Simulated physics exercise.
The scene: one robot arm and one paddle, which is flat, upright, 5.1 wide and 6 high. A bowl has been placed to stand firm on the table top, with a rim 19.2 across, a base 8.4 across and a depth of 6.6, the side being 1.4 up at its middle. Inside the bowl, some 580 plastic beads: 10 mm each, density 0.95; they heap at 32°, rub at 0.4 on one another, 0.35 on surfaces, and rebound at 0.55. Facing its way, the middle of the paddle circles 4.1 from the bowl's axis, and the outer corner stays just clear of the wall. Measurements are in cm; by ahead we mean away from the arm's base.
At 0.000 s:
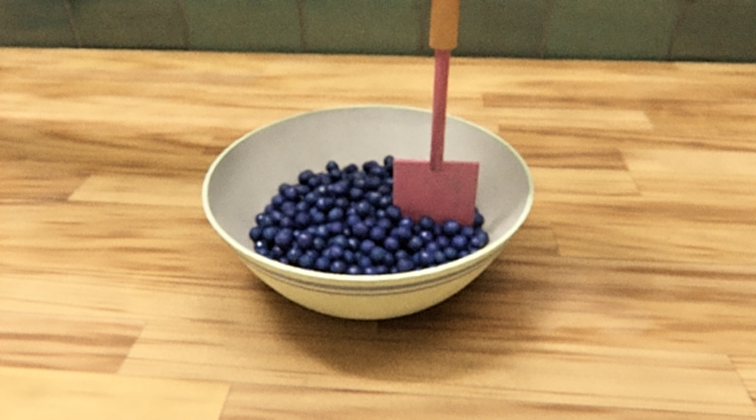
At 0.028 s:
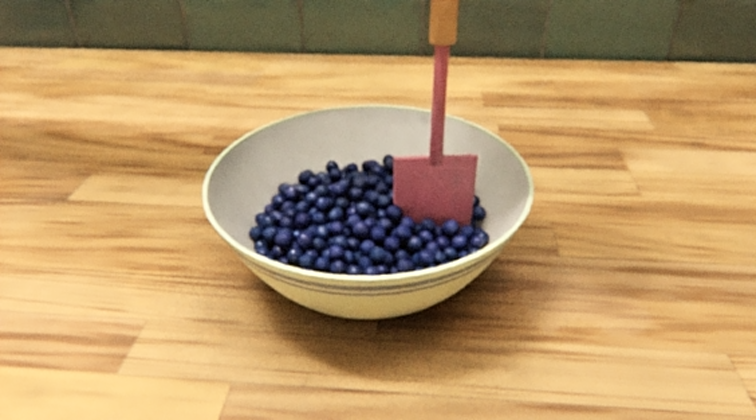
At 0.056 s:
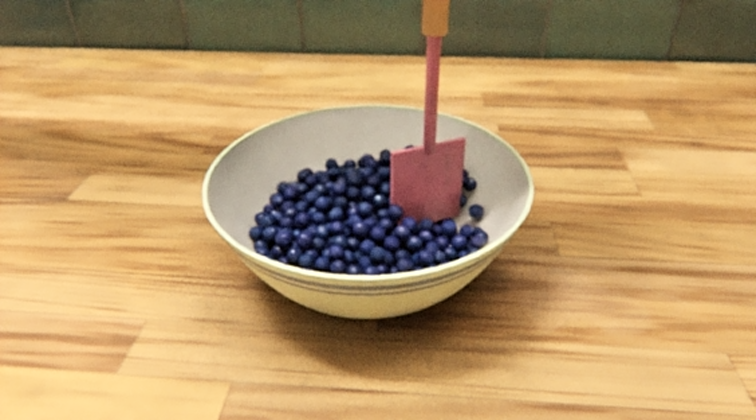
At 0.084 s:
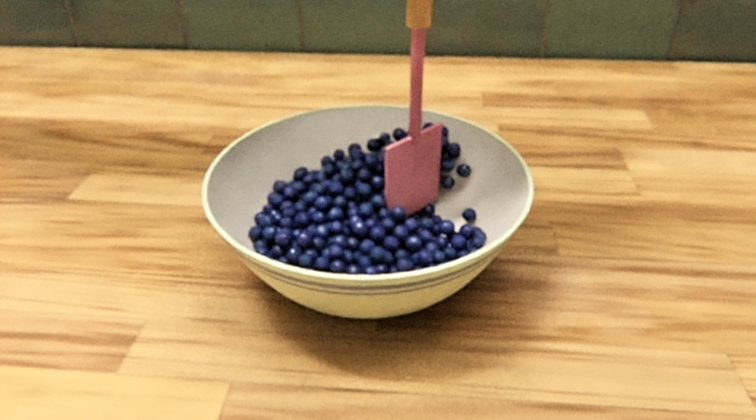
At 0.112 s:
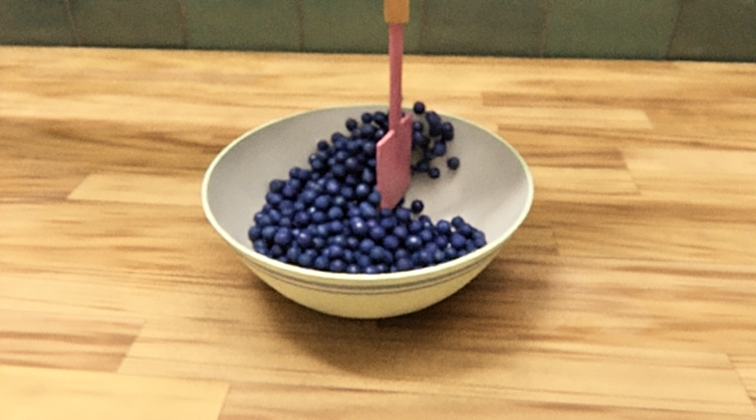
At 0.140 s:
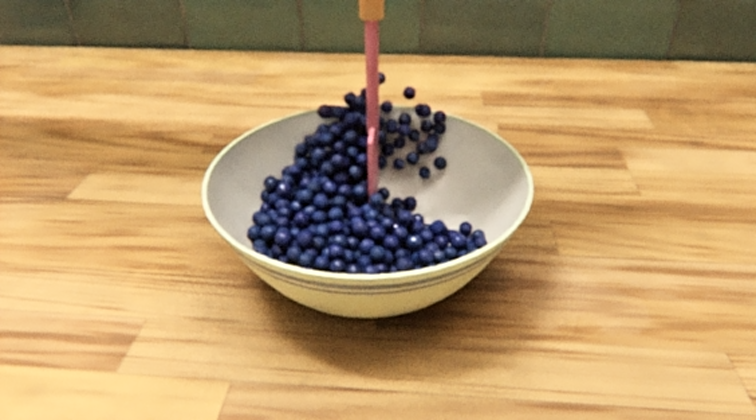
A pink, flat paddle with an orange-brown handle stands in a cream bowl of dark blue beads on a striped wooden counter, seen from slightly above by a still camera, with green tiles behind. The paddle sweeps leftward and toward the back of the bowl, turning until its blade shows edge-on. Beads pile up high at the back, some scattering loosely, while bare bowl opens at right.
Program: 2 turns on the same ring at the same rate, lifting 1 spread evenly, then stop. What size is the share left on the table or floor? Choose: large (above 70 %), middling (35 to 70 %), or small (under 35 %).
Small.
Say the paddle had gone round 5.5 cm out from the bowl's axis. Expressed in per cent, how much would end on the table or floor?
That would give close to 10 per cent.
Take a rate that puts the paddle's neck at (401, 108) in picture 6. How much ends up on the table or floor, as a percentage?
Around 10 in a hundred.
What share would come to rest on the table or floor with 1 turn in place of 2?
That would give some 20 percent.
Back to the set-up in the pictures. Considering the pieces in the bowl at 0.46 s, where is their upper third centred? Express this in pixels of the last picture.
About pixel (467, 208).
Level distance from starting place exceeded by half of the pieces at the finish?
Roughly 10 cm.
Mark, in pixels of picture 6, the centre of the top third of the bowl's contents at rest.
Near (413, 207).
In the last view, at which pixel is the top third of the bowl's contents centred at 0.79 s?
Roughly pixel (300, 245).
After 0.46 s, 336° round, highest piece 9 above the table; 492 in the bowl, 68 on the table or floor, 20 in flight or on the tool.
After 0.79 s, 222° round, highest piece 9 above the table; 449 in the bowl, 120 on the table or floor, 11 in flight or on the tool.
After 1.15 s, 0° round, highest piece 6 above the table; 433 in the bowl, 147 on the table or floor.
After 1.85 s, 0° round, highest piece 6 above the table; 433 in the bowl, 147 on the table or floor.
In the end, 433 in the bowl, 147 on the table or floor. That is 25 % on the table or floor.
